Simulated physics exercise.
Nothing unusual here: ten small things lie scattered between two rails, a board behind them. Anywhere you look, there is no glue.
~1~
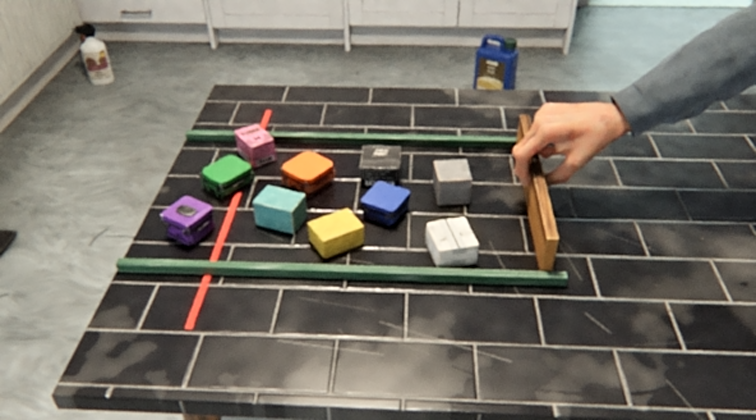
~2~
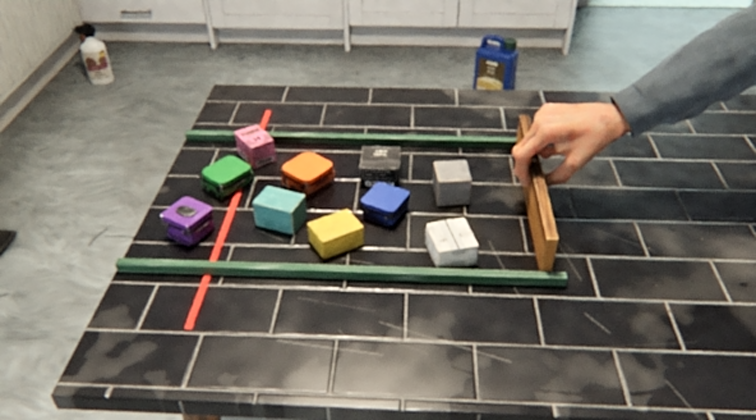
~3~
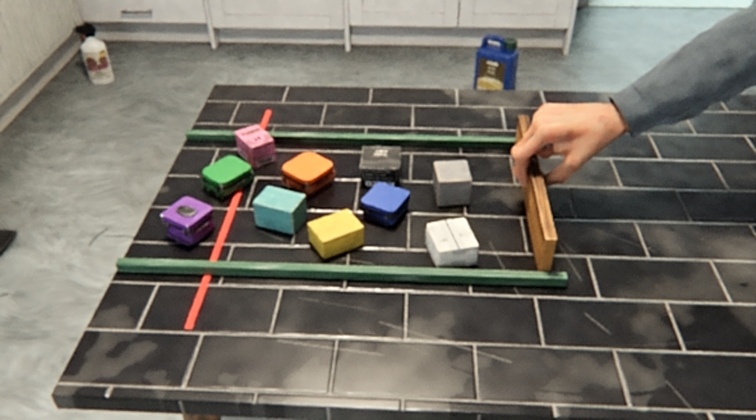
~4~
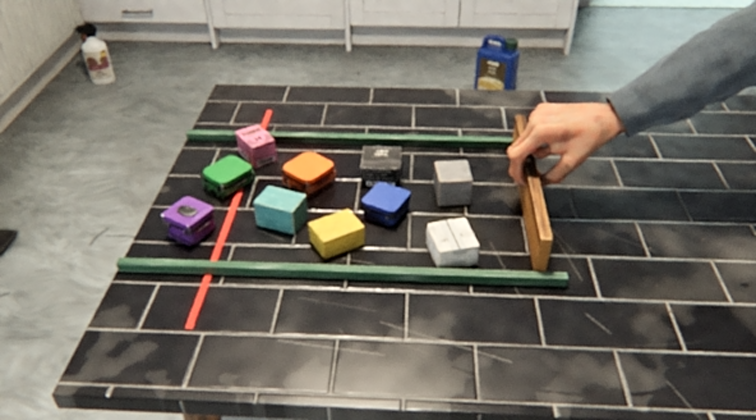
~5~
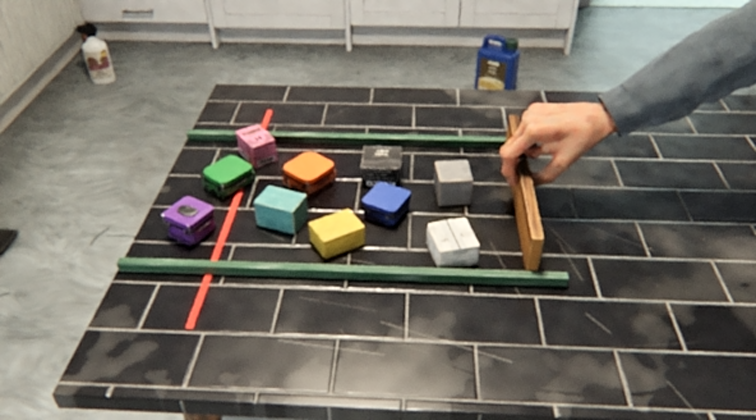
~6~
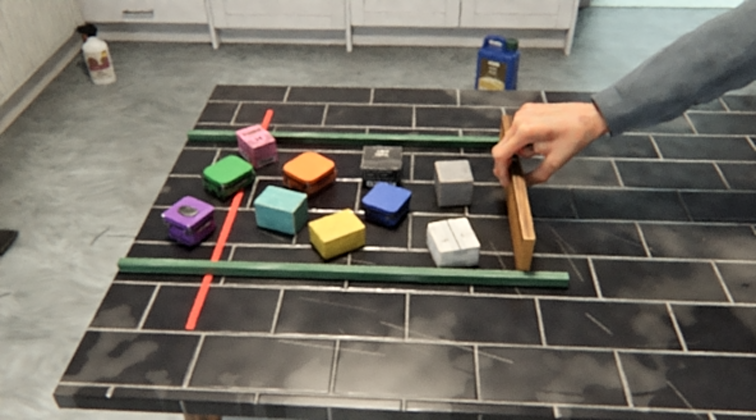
A dark tiled tabletop in a room with pale cabinets is seen from above at an angle, the camera still. Between two green rails lie scattered small blocks and cases, purple, green and pink at the left near a red strip, orange, turquoise, yellow, blue and black mid-table, grey and white at the right. A hand holding a wooden board at the right stays almost still, then slides it slightly left, while the small things stay put.
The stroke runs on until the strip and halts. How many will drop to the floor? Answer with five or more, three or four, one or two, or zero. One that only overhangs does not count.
The count that falls is one or two.
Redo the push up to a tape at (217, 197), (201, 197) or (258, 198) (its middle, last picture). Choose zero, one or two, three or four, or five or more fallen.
So, for the three spots in the order asked, I'd go with one to two, 5 or more and no fall at all.
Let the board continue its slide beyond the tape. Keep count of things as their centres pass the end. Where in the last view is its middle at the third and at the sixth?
Earlier crossing: About (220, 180); later crossing: About (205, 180).
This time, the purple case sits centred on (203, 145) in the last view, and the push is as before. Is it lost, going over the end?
From that start, the object then does not stay.
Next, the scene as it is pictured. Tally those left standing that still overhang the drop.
Count: 2.
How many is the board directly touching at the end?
4 of them.
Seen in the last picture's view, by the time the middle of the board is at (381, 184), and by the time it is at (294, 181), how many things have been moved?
At the first point the count is 5, at the second it's 10.
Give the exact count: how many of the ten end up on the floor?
Total count: 1.
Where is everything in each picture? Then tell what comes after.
Purple case (190, 221); green case (228, 178); pink box (256, 146); board (534, 187); tape (236, 198), in the first picture.
Green case (228, 178); white box (451, 244), in the second picture.
Pink box (256, 146); orange case (308, 175), in the third picture.
Purple case (190, 222); turquoise block (281, 210), in the fourth picture.
Green case (229, 178); yellow block (337, 234), in the fifth picture.
Purple case (191, 222); green case (229, 178); pink box (257, 146); board (515, 187); tape (238, 198), in the sixth picture.
Soon after, none off yet; purple case at rest near (191, 222); green case at rest near (229, 178); pink box at rest near (257, 146).
After that, none off yet; purple case displaced a little near (178, 219); green case displaced about its own width near (192, 179); pink box displaced about its own width near (235, 145).
In the end, the number that fall off is one or two; gone, green case.
